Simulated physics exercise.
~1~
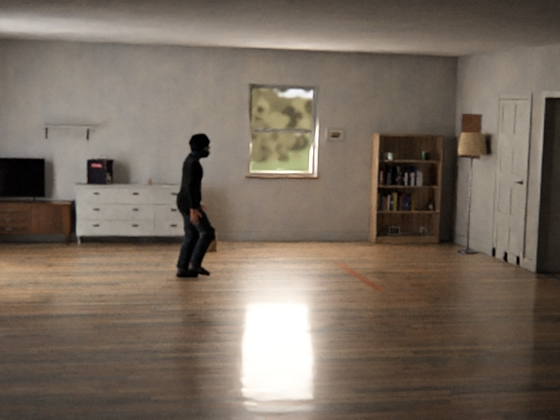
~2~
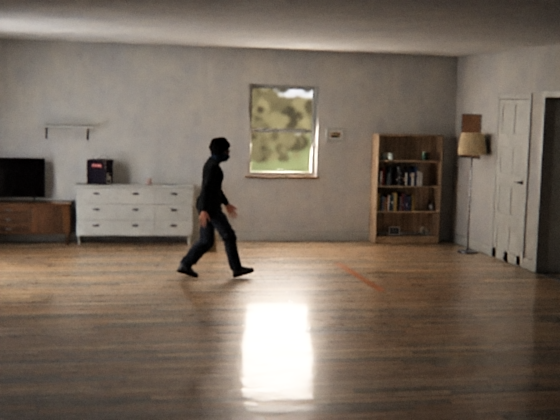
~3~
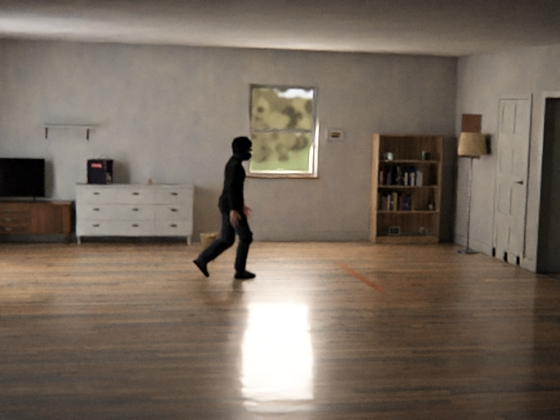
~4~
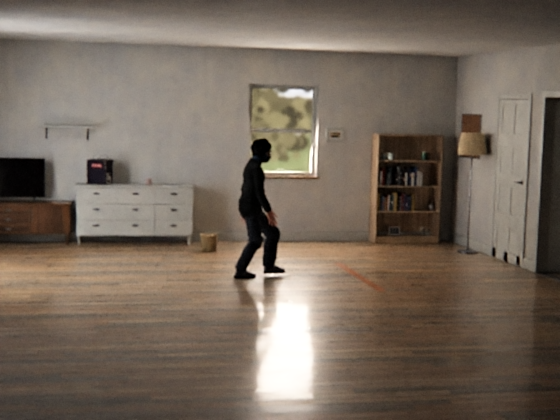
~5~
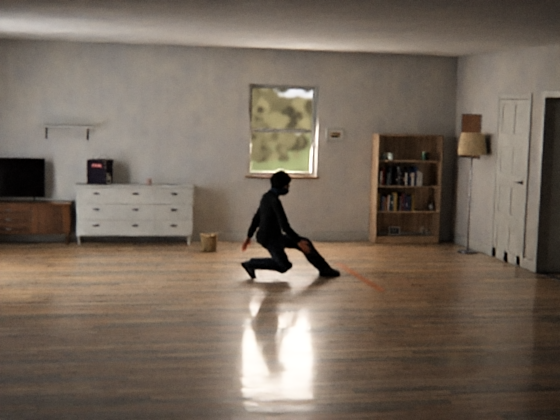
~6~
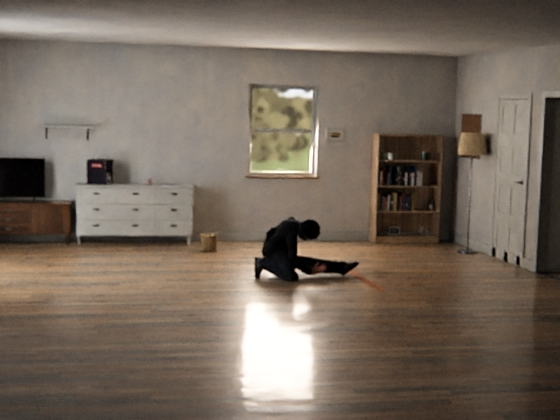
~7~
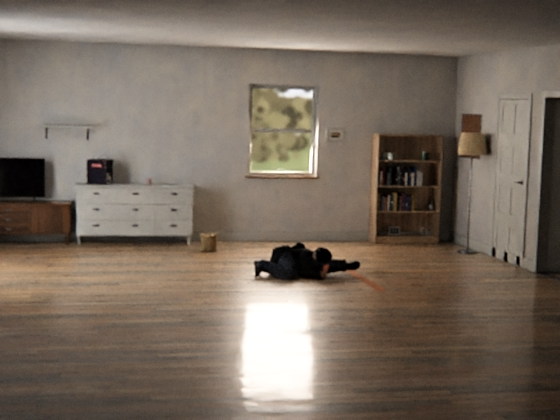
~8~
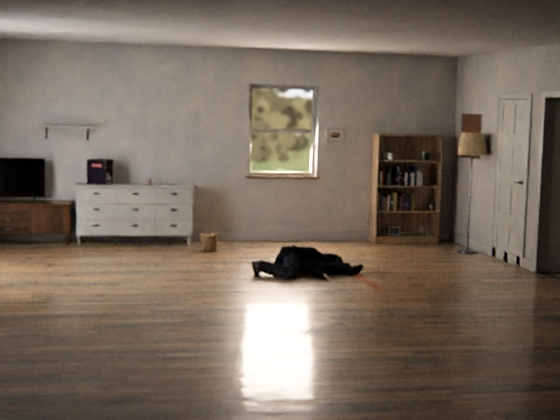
The clip opens on a dim room with a wooden floor, a bright window, a white dresser and a bookcase, where a dark-clothed figure walks with empty hands toward a strip of orange tape on the floor. The figure strides right, passing in front of the window, then slows with bent knees. The body sinks, one leg folding beneath it while the other stretches forward. The torso pitches over the extended leg and drops low to the floor. Finally the figure lies slumped and still, the head and hips short of the orange tape.
